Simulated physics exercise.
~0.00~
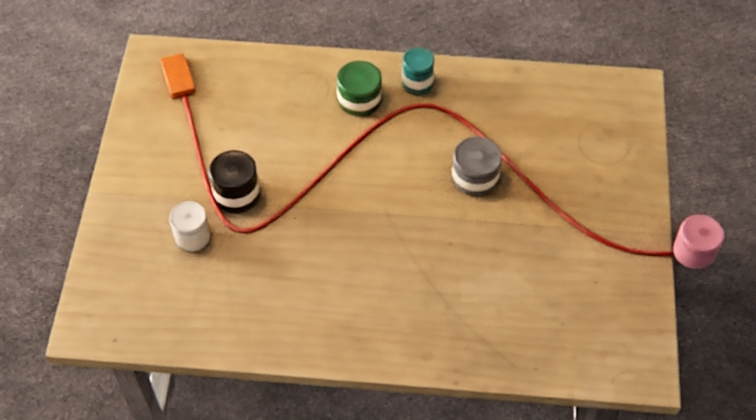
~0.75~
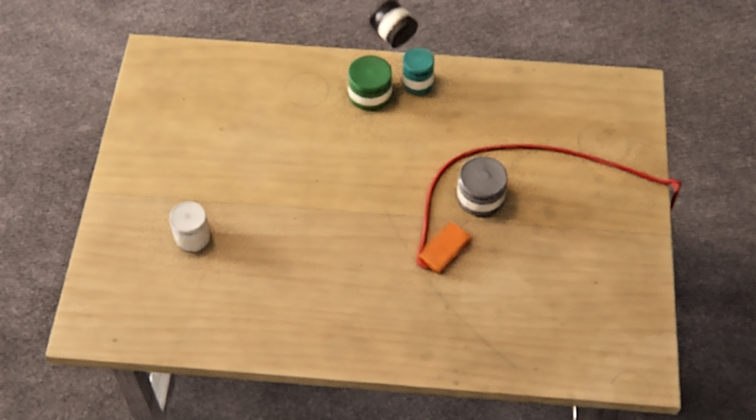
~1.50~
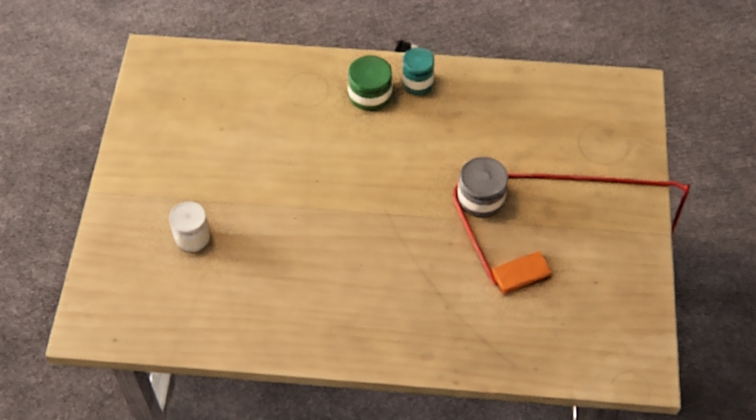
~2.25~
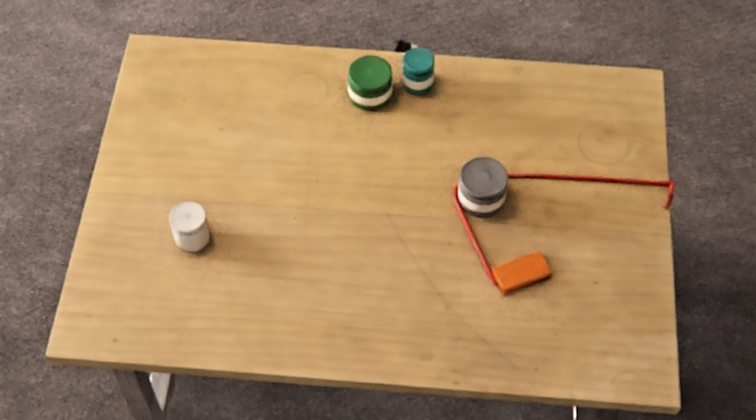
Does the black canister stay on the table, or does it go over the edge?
It goes over the edge, leaving the table at the back, behind the green and teal canisters.
